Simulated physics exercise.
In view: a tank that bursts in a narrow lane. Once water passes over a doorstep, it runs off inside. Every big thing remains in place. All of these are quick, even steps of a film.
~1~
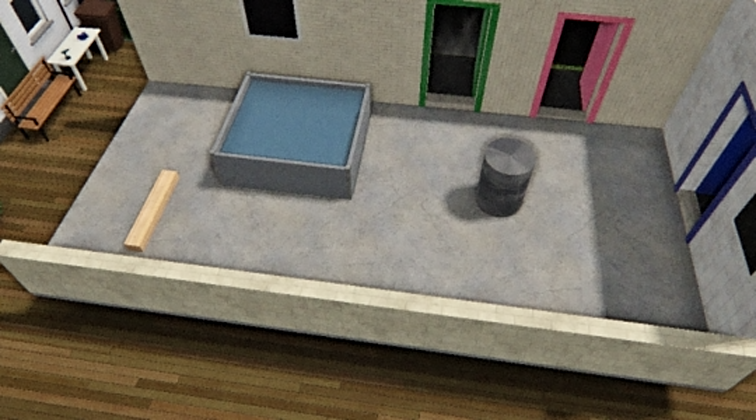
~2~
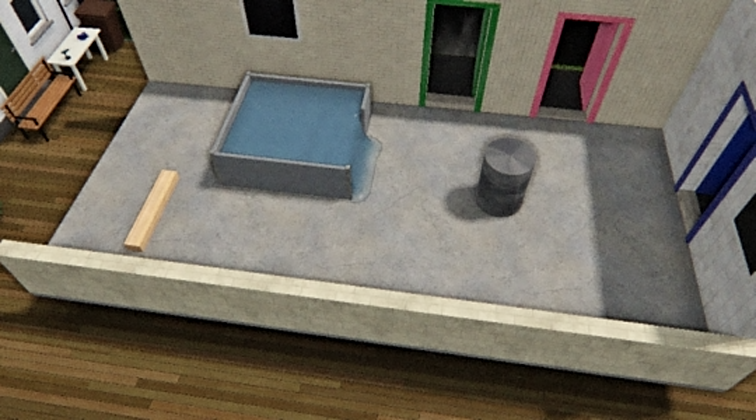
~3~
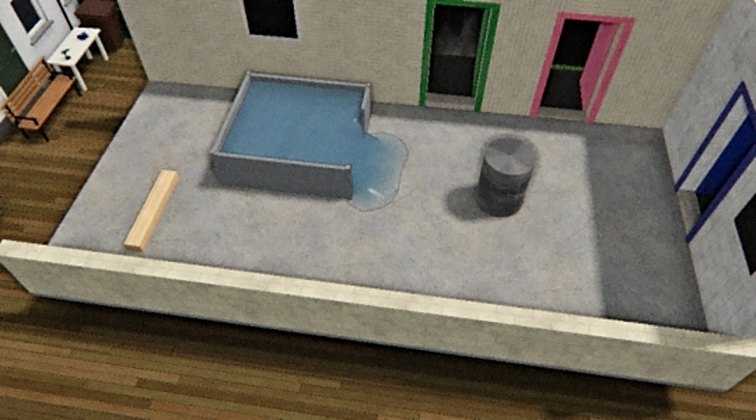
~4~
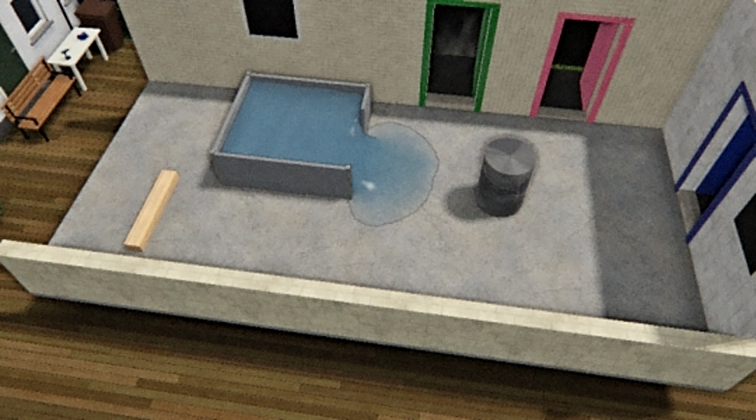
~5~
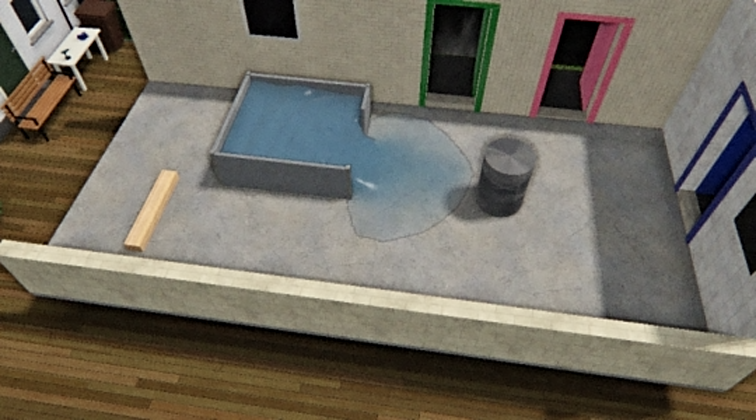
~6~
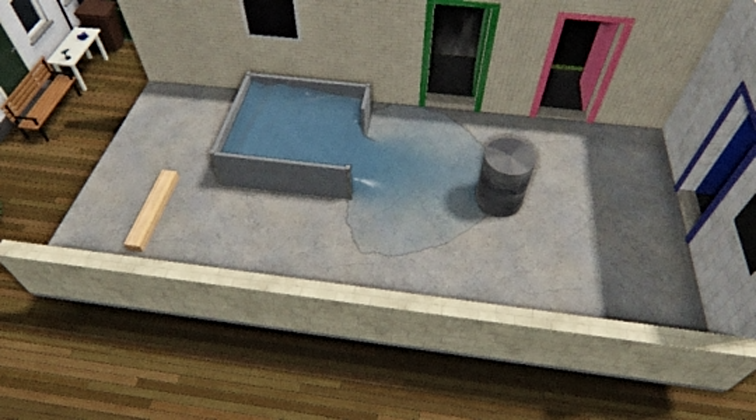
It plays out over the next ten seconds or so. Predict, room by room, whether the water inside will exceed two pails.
Green door: Does not exceed two pails. Pink door: Exceeds two pails. Blue door: Exceeds two pails.
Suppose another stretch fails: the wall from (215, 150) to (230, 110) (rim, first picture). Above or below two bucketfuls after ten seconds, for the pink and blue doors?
Door by door, the pink door doesn't reach it and the blue door doesn't reach it.
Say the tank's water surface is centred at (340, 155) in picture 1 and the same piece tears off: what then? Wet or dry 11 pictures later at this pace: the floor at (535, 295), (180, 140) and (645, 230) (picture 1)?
First spot gets drenched, second spot stays unwetted, third spot gets drenched.
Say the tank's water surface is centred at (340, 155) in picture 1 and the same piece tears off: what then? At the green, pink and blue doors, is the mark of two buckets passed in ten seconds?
Green door: Misses the threshold. Pink door: Overshoots the limit. Blue door: Misses the threshold.
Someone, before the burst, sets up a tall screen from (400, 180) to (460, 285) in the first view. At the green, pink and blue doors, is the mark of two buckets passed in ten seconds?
Well, the green one ends up above, then the pink one ends up above, and the blue one comes in short.
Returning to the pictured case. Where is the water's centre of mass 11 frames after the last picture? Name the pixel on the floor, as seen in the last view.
I reckon somewhere around (396, 174).
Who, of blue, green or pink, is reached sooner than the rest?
I'd say the one in green.
A moment on, water covers 30 % of the floor; the green door wet at the sill, nothing in, the pink door not reached, the blue door not reached.
Next, water covers 45 % of the floor; the green door wet at the sill, nothing in, the pink door under two buckets in, the blue door not reached.
Then, water covers 55 % of the floor; the green door wet at the sill, nothing in, the pink door over two buckets in, the blue door wet at the sill, nothing in.
Later, water covers 65 % of the floor; the green door wet at the sill, nothing in, the pink door far over two buckets in, the blue door over two buckets in.
In the end, water covers 85 % of the floor; the green door wet at the sill, nothing in, the pink door far over two buckets in, the blue door over two buckets in.
